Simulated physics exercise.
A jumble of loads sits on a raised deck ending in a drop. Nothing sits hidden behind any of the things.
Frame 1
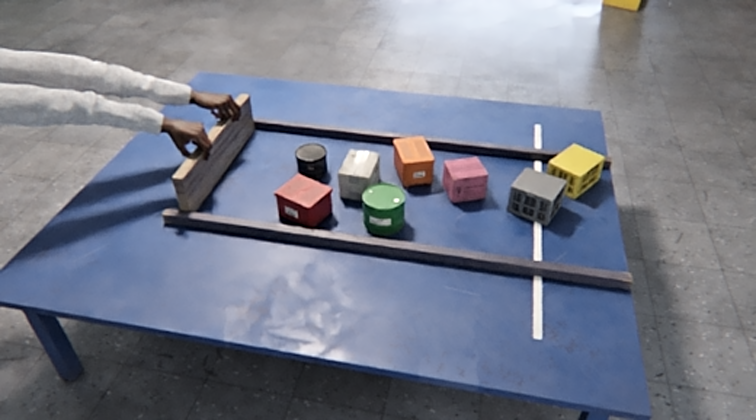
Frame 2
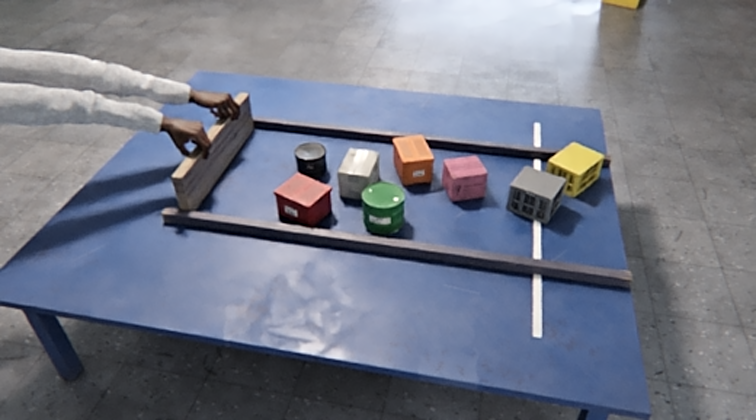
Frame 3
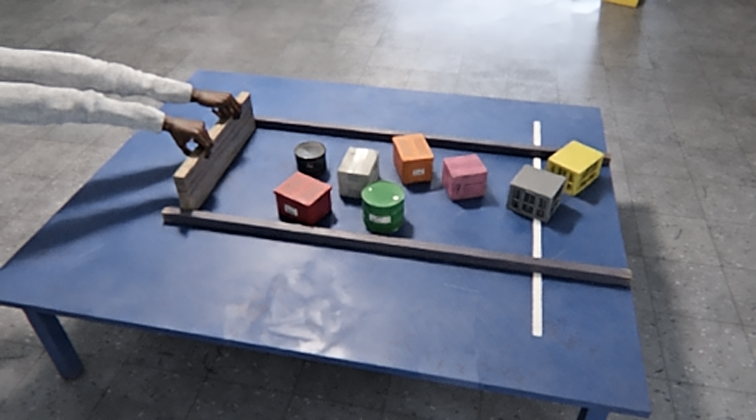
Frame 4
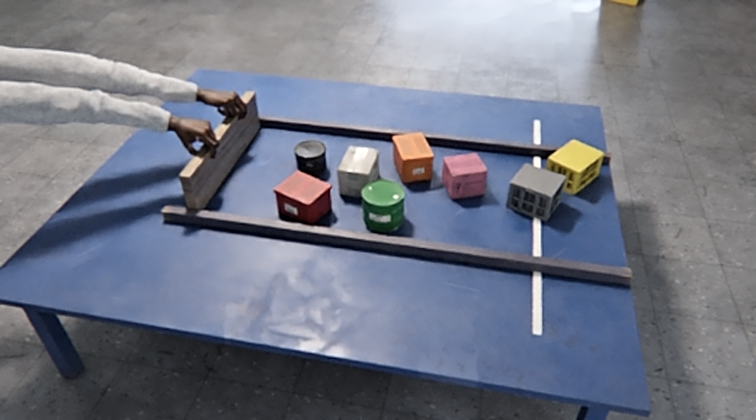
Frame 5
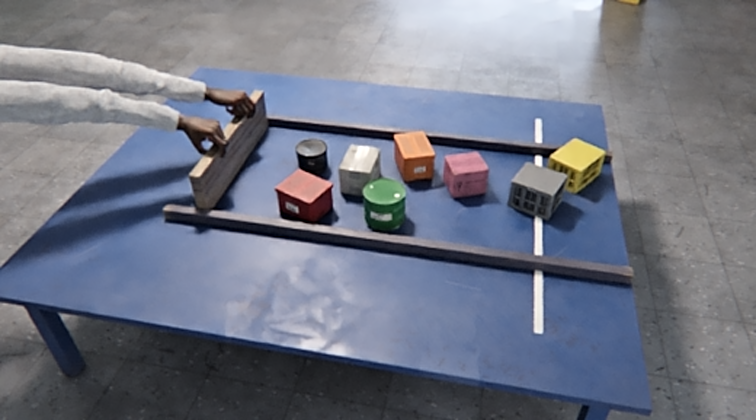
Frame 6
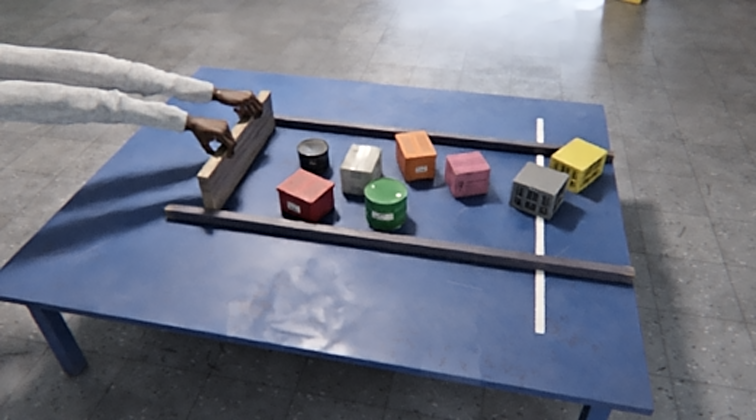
Two hands slide a wooden plank slightly right across a blue table toward scattered colourful containers.
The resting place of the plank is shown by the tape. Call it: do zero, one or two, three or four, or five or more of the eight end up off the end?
One or two end up off it.
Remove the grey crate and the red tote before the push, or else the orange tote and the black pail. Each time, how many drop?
Tally per try: 0 / 1.
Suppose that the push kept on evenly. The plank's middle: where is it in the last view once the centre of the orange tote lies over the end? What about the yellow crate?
The middle is at (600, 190) when it's the orange tote, and at (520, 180) when it's the yellow crate.
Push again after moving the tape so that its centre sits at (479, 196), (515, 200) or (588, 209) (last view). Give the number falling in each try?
In order: 0, 0 and 5.
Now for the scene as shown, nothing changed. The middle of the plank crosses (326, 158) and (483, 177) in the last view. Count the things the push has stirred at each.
The first number is 3, the next one 8.
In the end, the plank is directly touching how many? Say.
In total, 3.
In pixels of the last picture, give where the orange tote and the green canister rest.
Final centres, first then second: (565, 160), (617, 237).
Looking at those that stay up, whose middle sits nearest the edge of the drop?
Nearest at the end: The green canister.
Soon after, none off yet; yellow crate at rest near (577, 165); grey crate at rest near (539, 190); pink box at rest near (467, 174).
Then, none off yet; yellow crate at rest near (577, 165); grey crate at rest near (540, 190); pink box moved about its own width near (510, 172).
At rest, the number that fall off is one or two; fallen, grey crate and yellow crate.
